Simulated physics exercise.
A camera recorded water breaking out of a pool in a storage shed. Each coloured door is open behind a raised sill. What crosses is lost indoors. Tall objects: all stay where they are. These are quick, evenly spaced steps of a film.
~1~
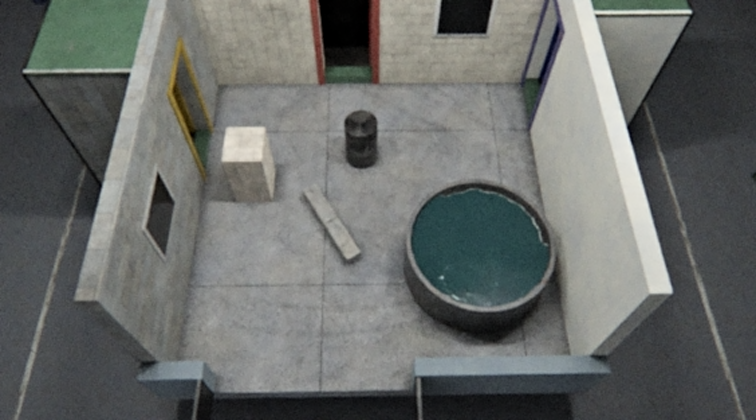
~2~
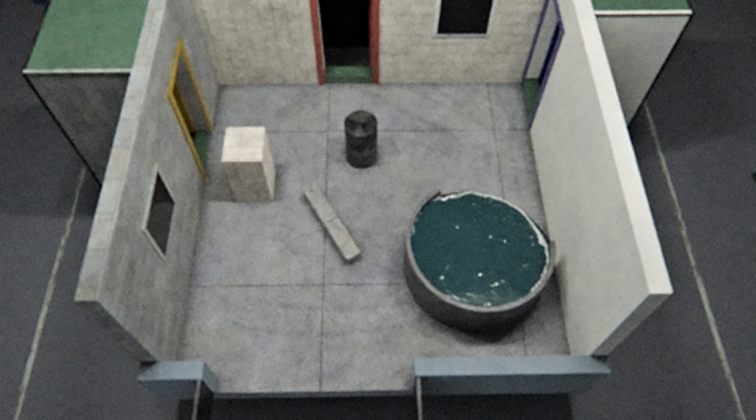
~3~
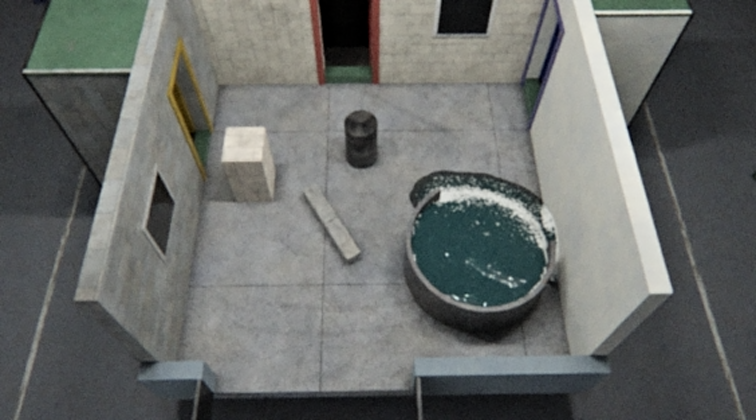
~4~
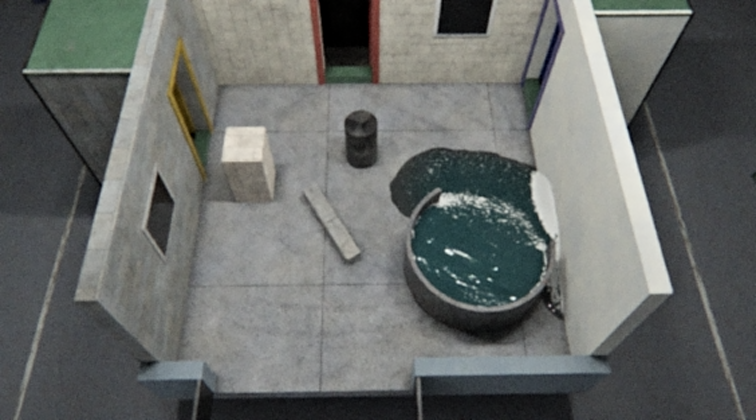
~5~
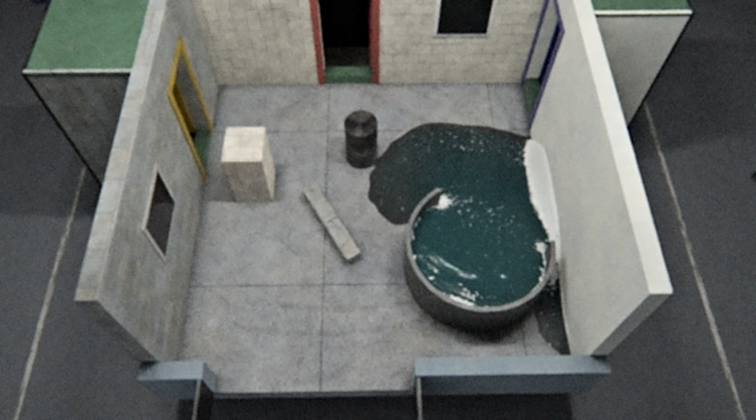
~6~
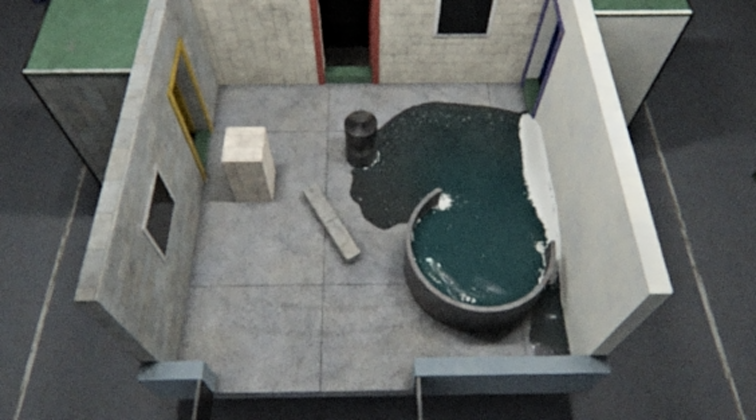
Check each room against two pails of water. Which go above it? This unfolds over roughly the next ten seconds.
The red door stays at or below; the yellow door goes above; the blue door goes above.
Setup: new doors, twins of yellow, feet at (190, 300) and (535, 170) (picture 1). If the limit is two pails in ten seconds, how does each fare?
Stays below the threshold, exceeds the threshold.
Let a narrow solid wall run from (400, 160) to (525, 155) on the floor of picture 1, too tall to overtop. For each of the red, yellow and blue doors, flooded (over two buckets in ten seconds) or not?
As I see it, the red door keeps inside the limit, while the yellow door keeps inside the limit and the blue door keeps inside the limit.
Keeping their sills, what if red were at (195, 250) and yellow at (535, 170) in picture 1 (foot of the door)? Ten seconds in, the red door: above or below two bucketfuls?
Well, the red one never reaches the limit, I reckon.
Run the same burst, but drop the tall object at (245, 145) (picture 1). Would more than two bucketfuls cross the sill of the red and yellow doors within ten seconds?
Red door not flooded, yellow door flooded.
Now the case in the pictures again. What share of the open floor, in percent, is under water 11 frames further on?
The answer is around 40 per cent.
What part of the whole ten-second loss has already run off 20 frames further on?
I make it 15 per cent.
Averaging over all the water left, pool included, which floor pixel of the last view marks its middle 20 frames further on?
It is around (411, 163).
A moment on, water covers 35 % of the floor; the red door wet at the sill, nothing in, the yellow door not reached, the blue door wet at the sill, nothing in.
Next, water covers 40 % of the floor; the red door wet at the sill, nothing in, the yellow door not reached, the blue door over two buckets in.
Then, water covers 60 % of the floor; the red door wet at the sill, nothing in, the yellow door under two buckets in, the blue door over two buckets in.
Later, water covers 95 % of the floor; the red door wet at the sill, nothing in, the yellow door far over two buckets in, the blue door over two buckets in.
In the end, water covers 95 % of the floor; the red door wet at the sill, nothing in, the yellow door far over two buckets in, the blue door over two buckets in.
